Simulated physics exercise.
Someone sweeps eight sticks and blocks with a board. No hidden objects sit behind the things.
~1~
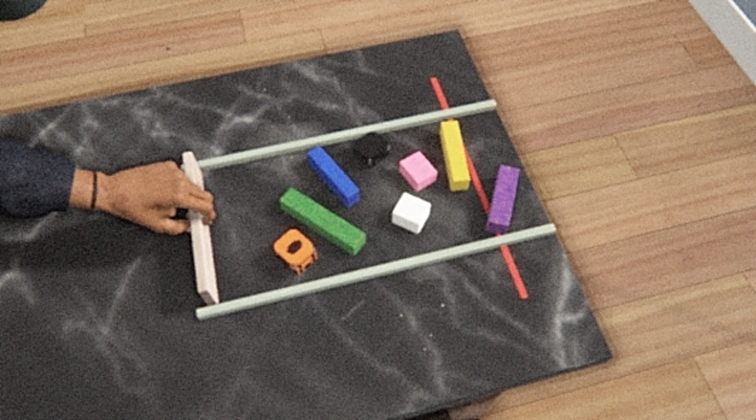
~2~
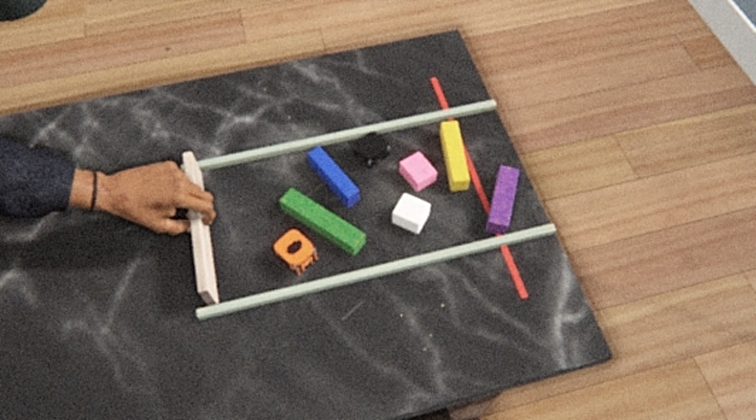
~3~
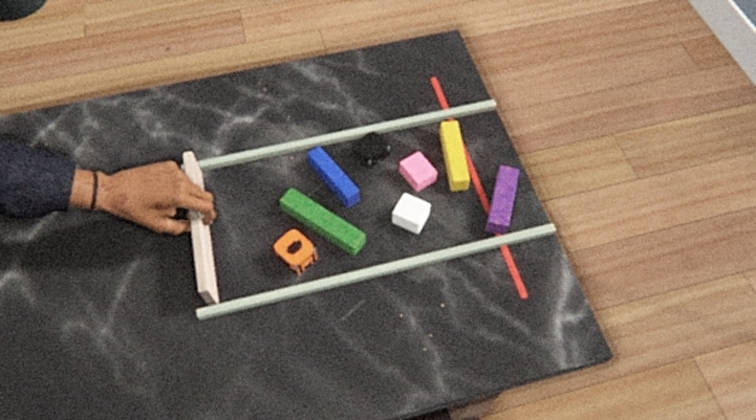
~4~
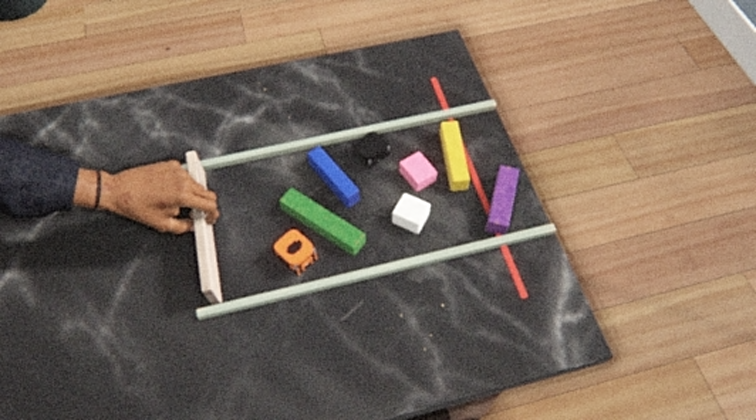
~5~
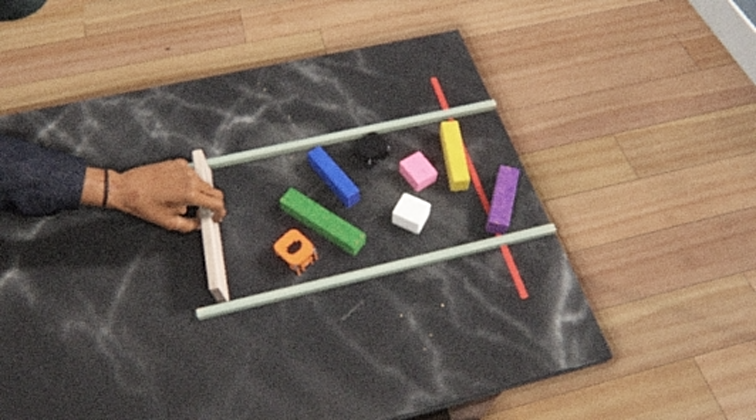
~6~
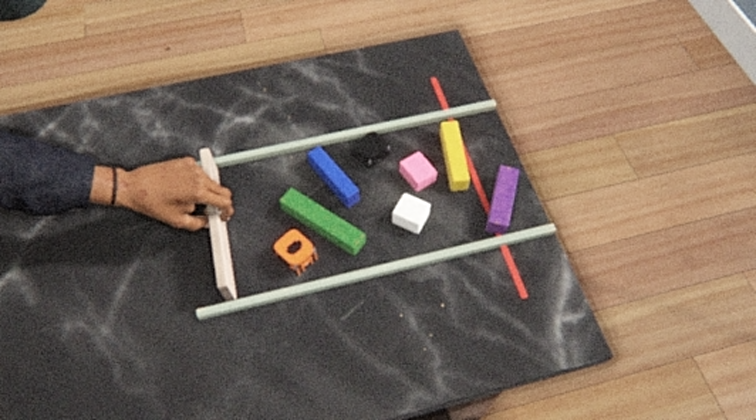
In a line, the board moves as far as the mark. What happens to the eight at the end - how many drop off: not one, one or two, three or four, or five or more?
The count of those that drop off: One or two.
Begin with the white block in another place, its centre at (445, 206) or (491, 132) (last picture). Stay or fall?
At the first place it keeps its place, and at the second it does not stay.
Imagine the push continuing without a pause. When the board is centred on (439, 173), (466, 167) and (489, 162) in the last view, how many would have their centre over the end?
It would be 0, 2 and 4.
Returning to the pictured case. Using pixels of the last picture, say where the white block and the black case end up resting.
The white block stops around (524, 170); the black case around (485, 121).
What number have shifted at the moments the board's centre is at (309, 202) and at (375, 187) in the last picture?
The first number is 2, the next one 6.
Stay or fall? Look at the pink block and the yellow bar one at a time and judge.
The pink block keeps its place, and the yellow bar is gone.
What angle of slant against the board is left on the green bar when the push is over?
Close to 25°.
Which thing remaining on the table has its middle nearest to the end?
The white block is foremost.
Soon after, none off yet; purple bar at rest near (503, 200); yellow bar at rest near (454, 155); pink block at rest near (418, 172).
In the end, the number that fall off is one or two; gone, yellow bar and purple bar.
